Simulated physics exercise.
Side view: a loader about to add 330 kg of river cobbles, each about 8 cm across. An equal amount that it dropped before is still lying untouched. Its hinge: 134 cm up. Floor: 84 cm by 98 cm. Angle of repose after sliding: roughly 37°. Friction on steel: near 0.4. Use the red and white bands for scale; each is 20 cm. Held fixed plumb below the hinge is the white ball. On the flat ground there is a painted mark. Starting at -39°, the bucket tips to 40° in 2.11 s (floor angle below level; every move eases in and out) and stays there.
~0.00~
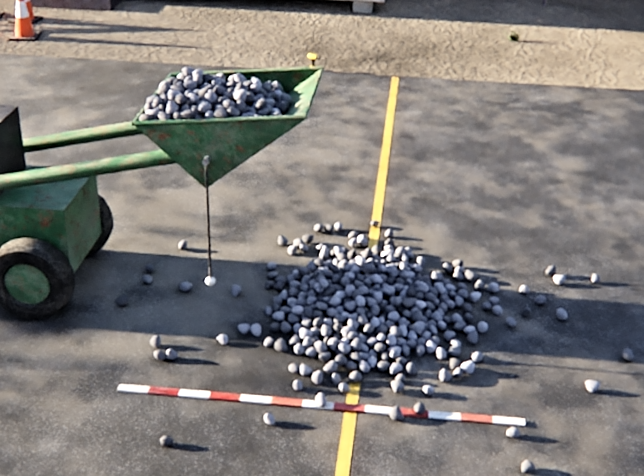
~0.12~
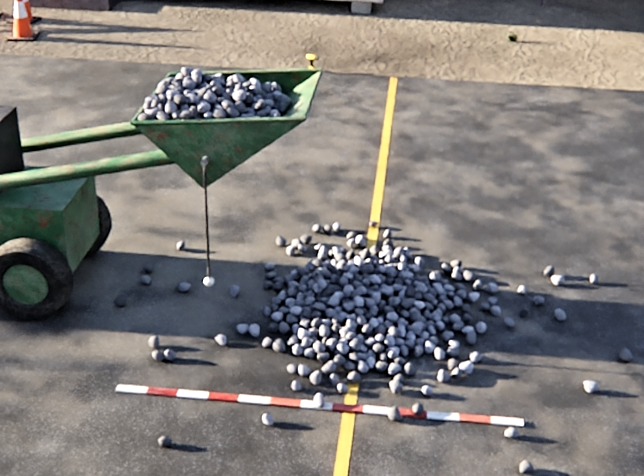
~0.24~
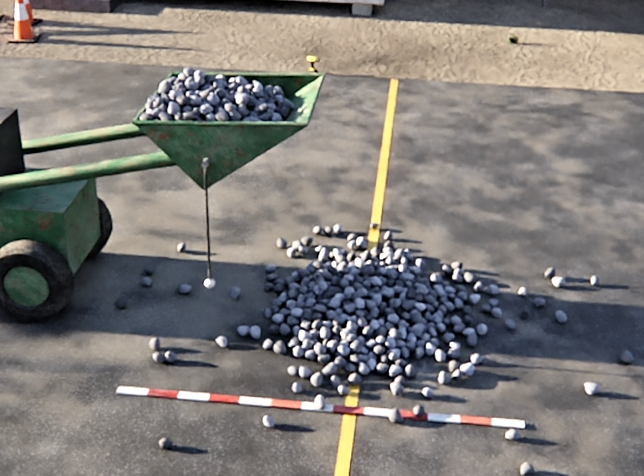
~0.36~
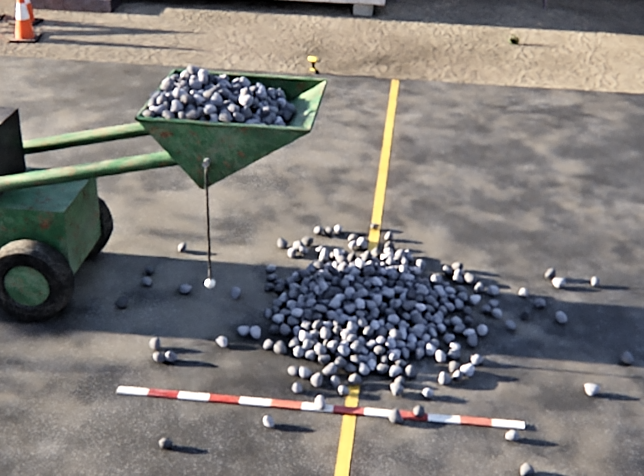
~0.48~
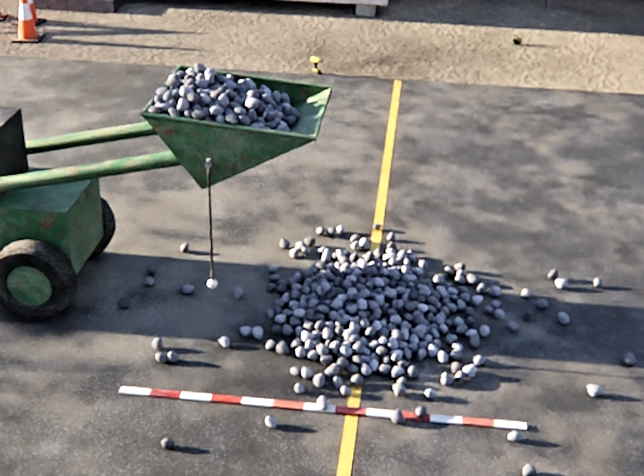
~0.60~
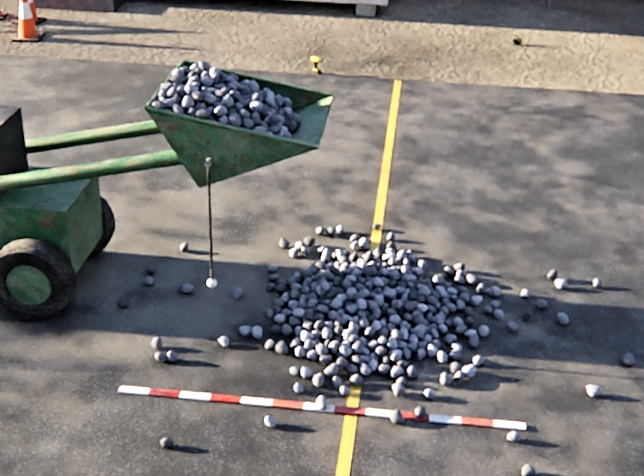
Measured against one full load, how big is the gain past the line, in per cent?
Some 41 per cent is added.
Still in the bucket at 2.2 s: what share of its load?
Around 15 in a hundred.
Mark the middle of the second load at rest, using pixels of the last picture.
Near (350, 293).
After 1.6 s the floor is at 28°; in per cent of one load, 88 in the bucket, 62 short of the line, 51 past the line; the foremost stones are at (570, 311).
After 2.2 s the floor is at 40°; in per cent of one load, 16 in the bucket, 115 short of the line, 70 past the line; the foremost stones are at (570, 311).
After 2.6 s the floor is at 40°; in per cent of one load, 0 in the bucket, 114 short of the line, 87 past the line; the foremost stones are at (570, 311).
After 5.1 s the floor is at 40°; in per cent of one load, 0 in the bucket, 109 short of the line, 92 past the line; the foremost stones are at (570, 311). Net gain past the line, 41.
